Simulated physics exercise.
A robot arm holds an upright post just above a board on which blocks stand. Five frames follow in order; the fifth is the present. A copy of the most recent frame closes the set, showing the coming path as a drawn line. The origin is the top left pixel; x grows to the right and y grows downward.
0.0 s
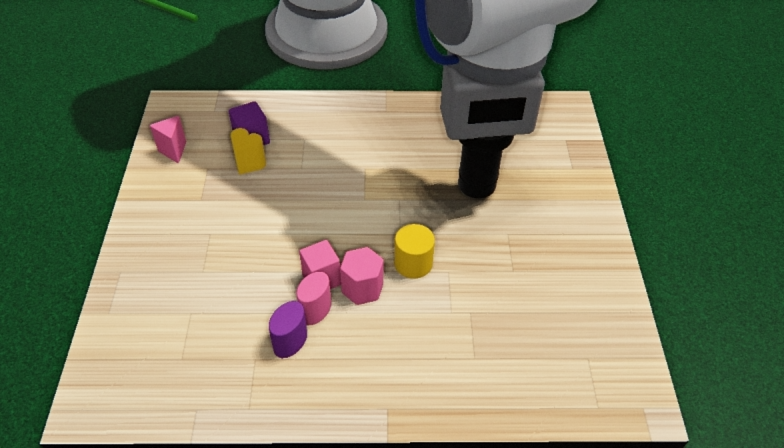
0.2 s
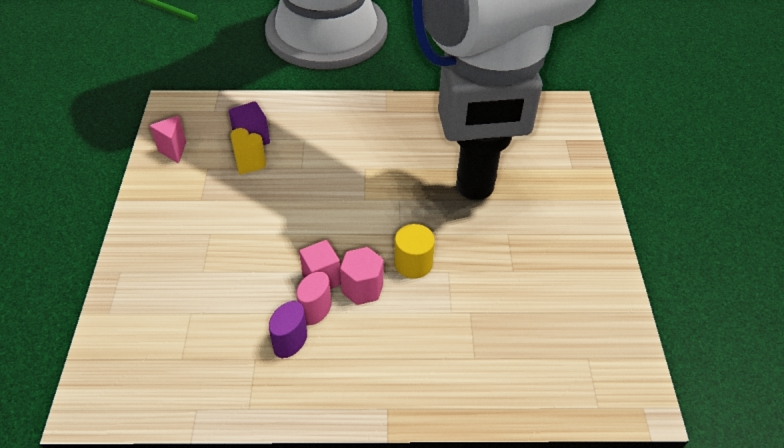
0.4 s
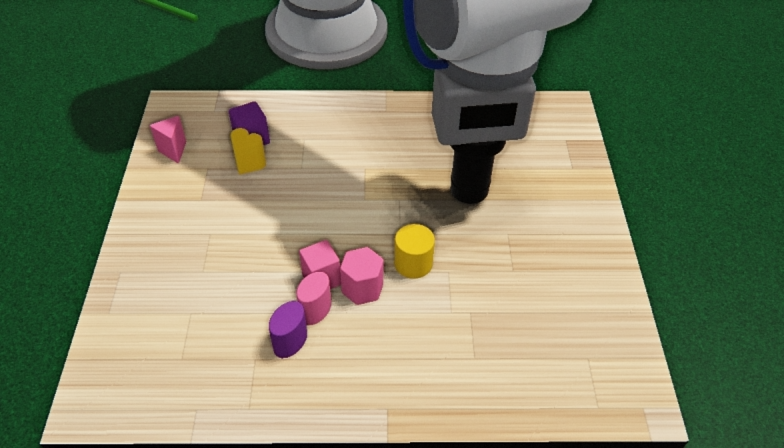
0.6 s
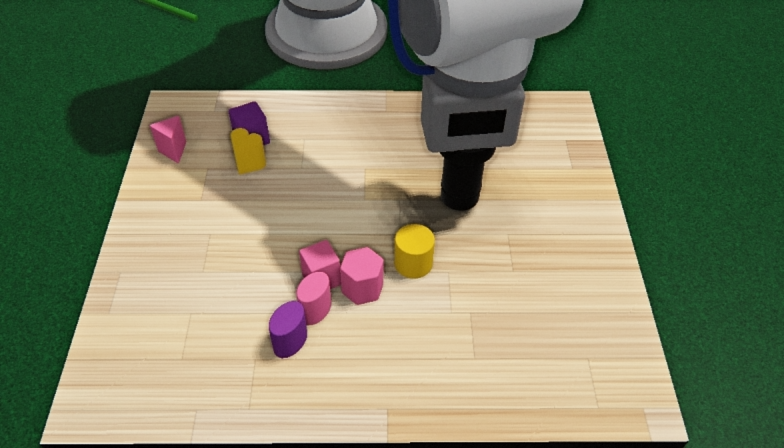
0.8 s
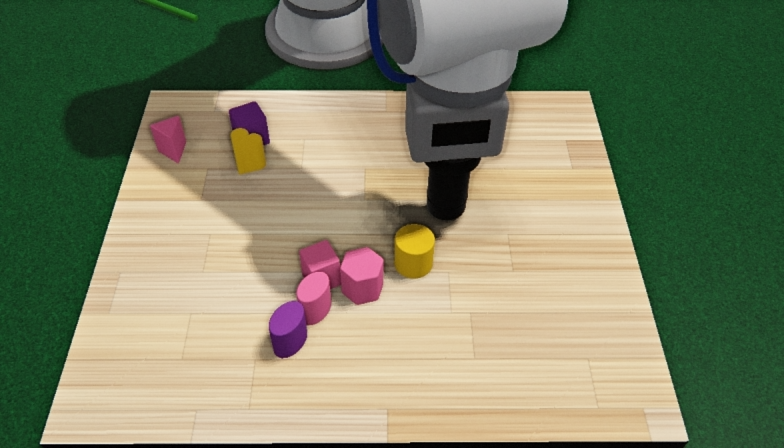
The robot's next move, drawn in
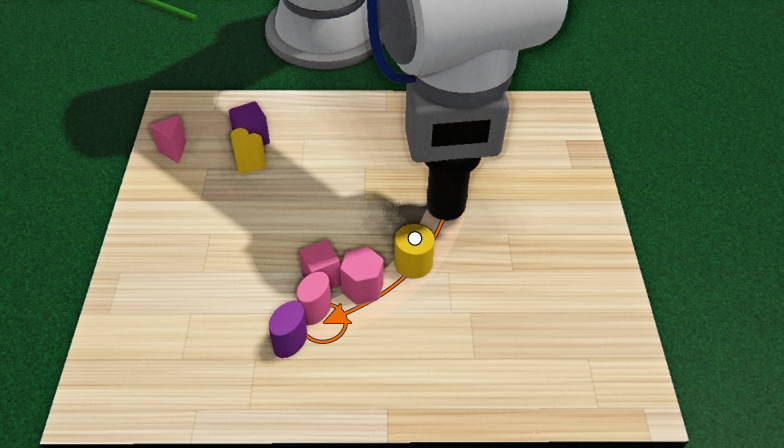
A robot arm holding a black post moved slowly down and to the left over a wooden board, nearing a yellow cylinder, while the pink, purple and yellow blocks all stayed still.
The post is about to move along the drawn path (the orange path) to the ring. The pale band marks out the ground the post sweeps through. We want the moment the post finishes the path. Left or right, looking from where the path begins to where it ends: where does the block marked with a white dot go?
It is pushed towards the left-hand side.
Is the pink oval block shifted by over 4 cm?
It seems so.
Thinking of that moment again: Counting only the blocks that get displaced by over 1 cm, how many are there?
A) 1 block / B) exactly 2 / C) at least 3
That would be C.
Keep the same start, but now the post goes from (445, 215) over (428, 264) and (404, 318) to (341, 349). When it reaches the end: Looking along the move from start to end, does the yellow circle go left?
Answer: No.
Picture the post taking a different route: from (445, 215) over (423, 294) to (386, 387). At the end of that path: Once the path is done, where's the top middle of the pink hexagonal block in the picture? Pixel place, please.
By then it is at (339, 273).
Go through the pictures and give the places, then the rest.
In the first picture, lower end of the post at (477, 186), tops of blocks, purple oval block at (286, 317), pink oval block at (313, 286), pink hexagonal block at (362, 263), yellow circle at (415, 238).
In the second picture, post at (475, 187), blocks as before.
In the third picture, post at (469, 191), blocks as before.
In the fourth picture, post at (460, 197), blocks as before.
In the fifth picture, post at (446, 207), purple oval block at (286, 317), pink oval block at (313, 286), pink hexagonal block at (362, 263), yellow circle at (415, 238).
The drawn path runs from (445, 215) over (422, 257) and (381, 295) to (324, 323); the dot is on the yellow circle.
What follows on the original path. One third of the way, post at (423, 250); pink hexagonal block at (357, 266); yellow circle at (399, 259).
Two thirds of the way, post at (380, 288); pink oval block at (302, 284), turned 25° anticlockwise; pink hexagonal block at (337, 285), turned 105° clockwise; yellow circle at (372, 307).
At the end, post at (323, 315); purple oval block at (260, 332), turned 75° anticlockwise; pink oval block at (252, 281), turned 15° clockwise; pink hexagonal block at (275, 300), turned 145° clockwise; yellow circle at (359, 325).
